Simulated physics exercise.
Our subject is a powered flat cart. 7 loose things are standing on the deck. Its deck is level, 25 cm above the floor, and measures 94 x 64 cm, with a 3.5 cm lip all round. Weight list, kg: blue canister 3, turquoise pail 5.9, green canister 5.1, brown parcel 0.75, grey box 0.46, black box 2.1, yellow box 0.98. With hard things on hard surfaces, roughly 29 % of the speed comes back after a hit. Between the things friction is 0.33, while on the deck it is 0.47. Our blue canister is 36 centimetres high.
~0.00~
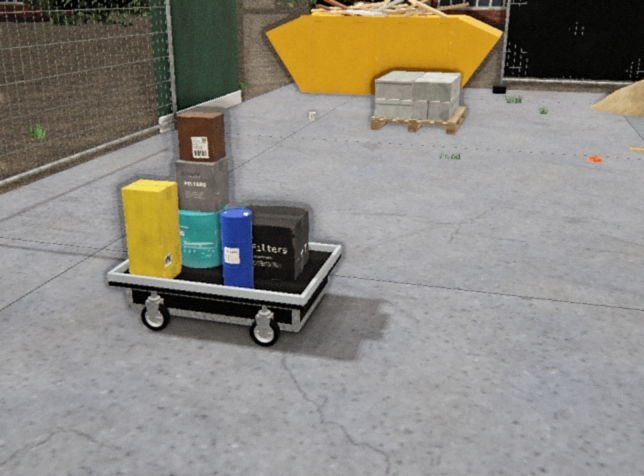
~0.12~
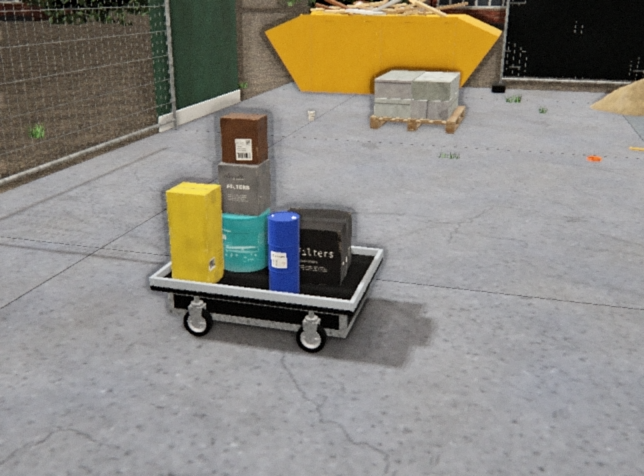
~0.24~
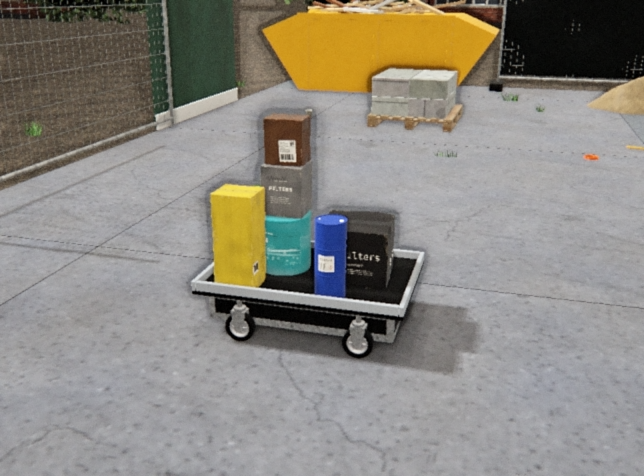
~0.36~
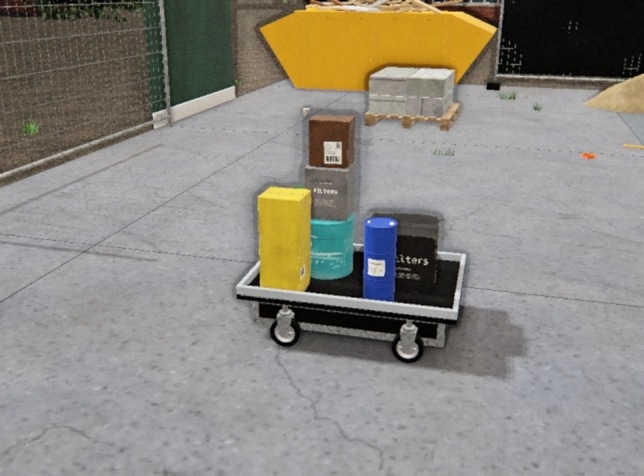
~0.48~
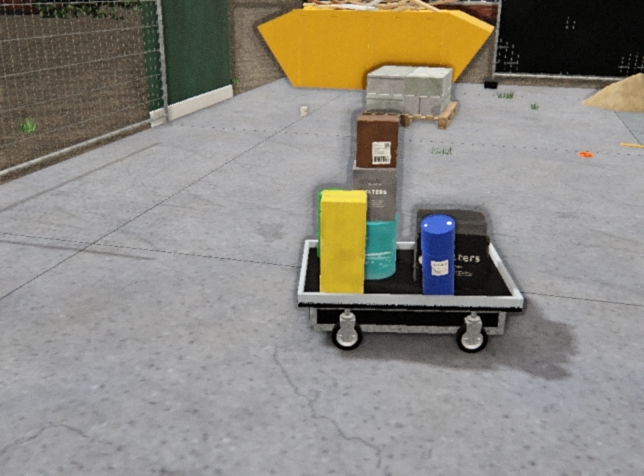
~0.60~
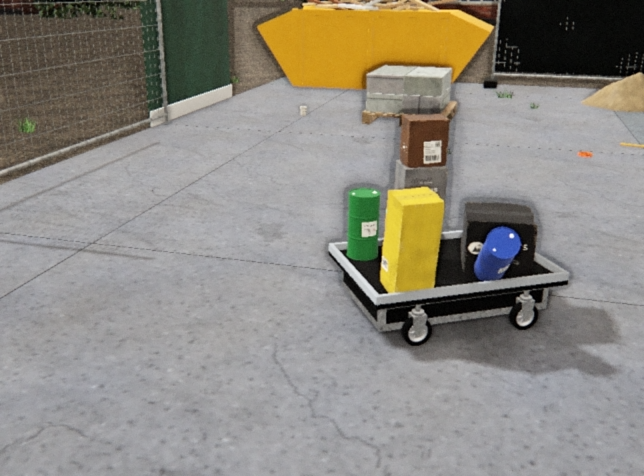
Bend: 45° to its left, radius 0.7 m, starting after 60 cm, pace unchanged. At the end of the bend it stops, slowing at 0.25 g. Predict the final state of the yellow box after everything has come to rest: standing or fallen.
Ends up off its base.
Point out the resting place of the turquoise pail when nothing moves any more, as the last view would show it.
Near (561, 208).
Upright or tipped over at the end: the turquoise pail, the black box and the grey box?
Here's how it ends: The turquoise pail never goes down, the black box never goes down, and the grey box comes down.
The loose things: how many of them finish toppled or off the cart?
Count: 4.
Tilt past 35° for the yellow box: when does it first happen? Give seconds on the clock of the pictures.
0.8 s, roughly.
By 0.80 s, cart 152 cm along, turned 45°; yellow box now off the cart; brown parcel tilted 9°; grey box tilted 9°.
By 1.20 s, cart 205 cm along, turned 45°; brown parcel tilted 34°; grey box tilted 34°; black box 13 cm from its spot.
By 1.70 s, cart 219 cm along, turned 45°, stopped; brown parcel now off the cart; grey box on its side; black box 13 cm from its spot.
When it is over (2.4 s), off the cart and tipped over, blue canister, brown parcel and yellow box; lying over on the deck, grey box; not toppled but over 10 cm from the start, black box; the other 2 within 10 cm of the start.
